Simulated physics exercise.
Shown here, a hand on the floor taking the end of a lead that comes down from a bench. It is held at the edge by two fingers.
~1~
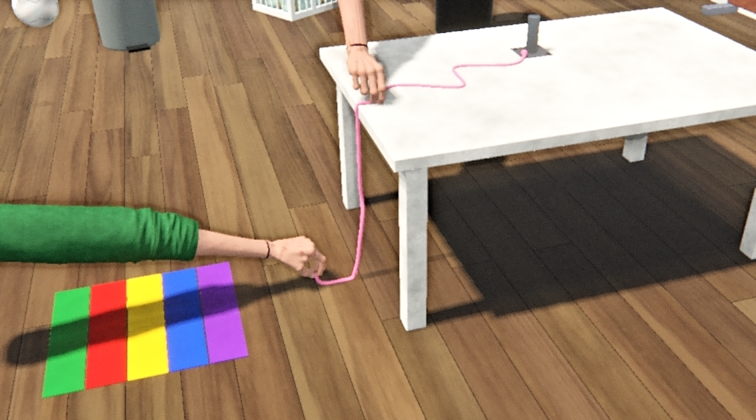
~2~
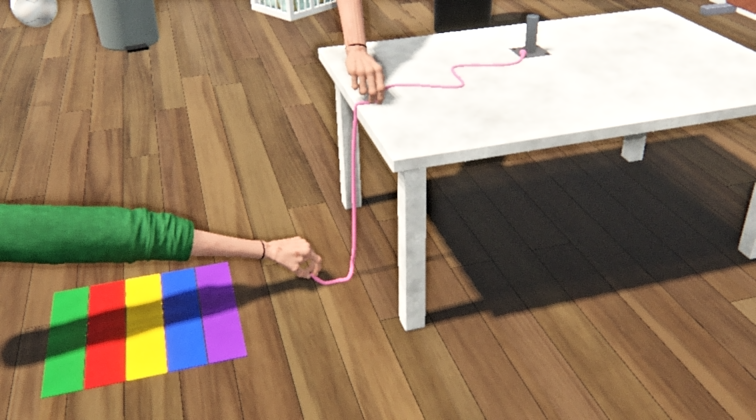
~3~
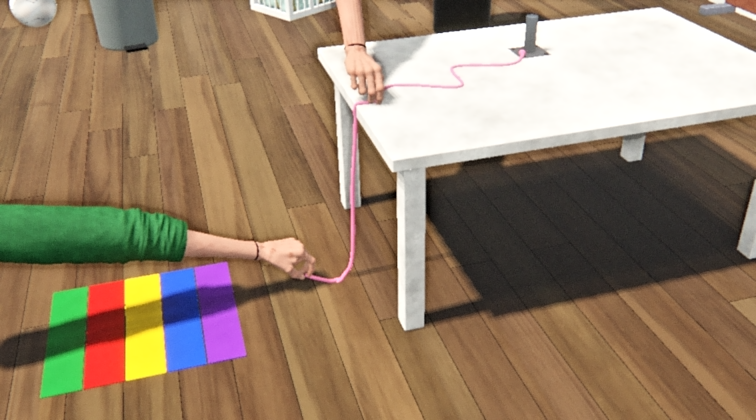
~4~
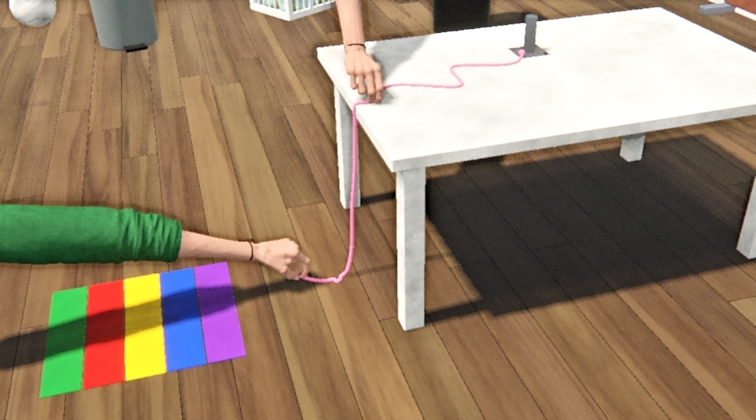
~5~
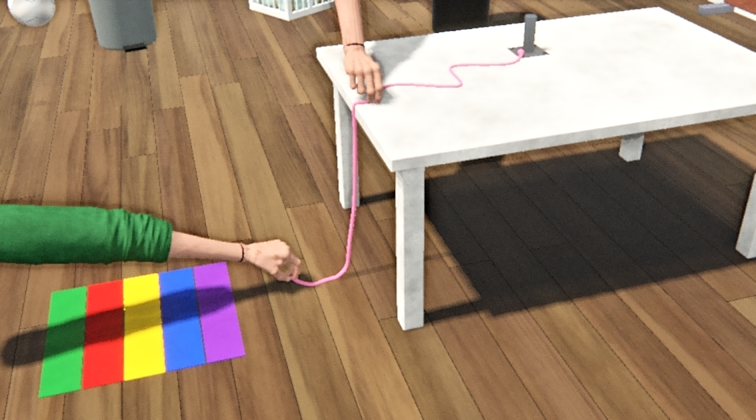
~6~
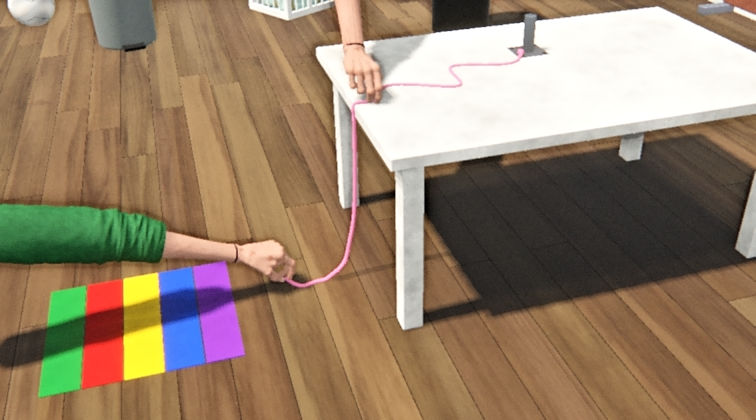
Hand in green sleeve drawing the end of a pink cord slightly left across wooden floor, another hand pressing it at table edge.
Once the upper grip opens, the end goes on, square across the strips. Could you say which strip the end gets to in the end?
It gets to the red strip.
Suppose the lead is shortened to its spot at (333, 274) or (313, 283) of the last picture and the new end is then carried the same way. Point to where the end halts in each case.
In turn, (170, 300) for the first and (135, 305) for the second.
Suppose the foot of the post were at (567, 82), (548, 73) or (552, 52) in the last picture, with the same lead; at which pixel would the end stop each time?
The places come out near (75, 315), (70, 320) and (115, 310).
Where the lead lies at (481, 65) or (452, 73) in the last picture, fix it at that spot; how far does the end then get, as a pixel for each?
(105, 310); (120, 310).
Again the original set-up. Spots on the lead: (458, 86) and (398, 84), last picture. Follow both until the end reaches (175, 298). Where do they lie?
About (397, 83) for the first point; the other lies about (349, 103).
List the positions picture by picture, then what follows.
End (316, 274); purple (226, 340); blue (187, 348); yellow (147, 356); red (107, 364); green (65, 372), in the first frame.
End (311, 274); lead through (513, 64) (455, 75) (410, 85) (357, 111) (354, 190) (353, 259), in the second frame.
End (305, 275), in the third frame.
End (300, 276); lead through (512, 64) (454, 74) (409, 85) (355, 111) (354, 189) (350, 259), in the fourth frame.
End (291, 277), in the fifth frame.
End (286, 278); lead through (511, 63) (453, 74) (407, 84) (354, 110) (355, 188) (346, 260), in the sixth frame.
Soon after, end near (175, 298); over blue.
Then, end near (122, 308); over yellow.
At full stretch, end near (90, 314); over red. The end stops over the red strip.
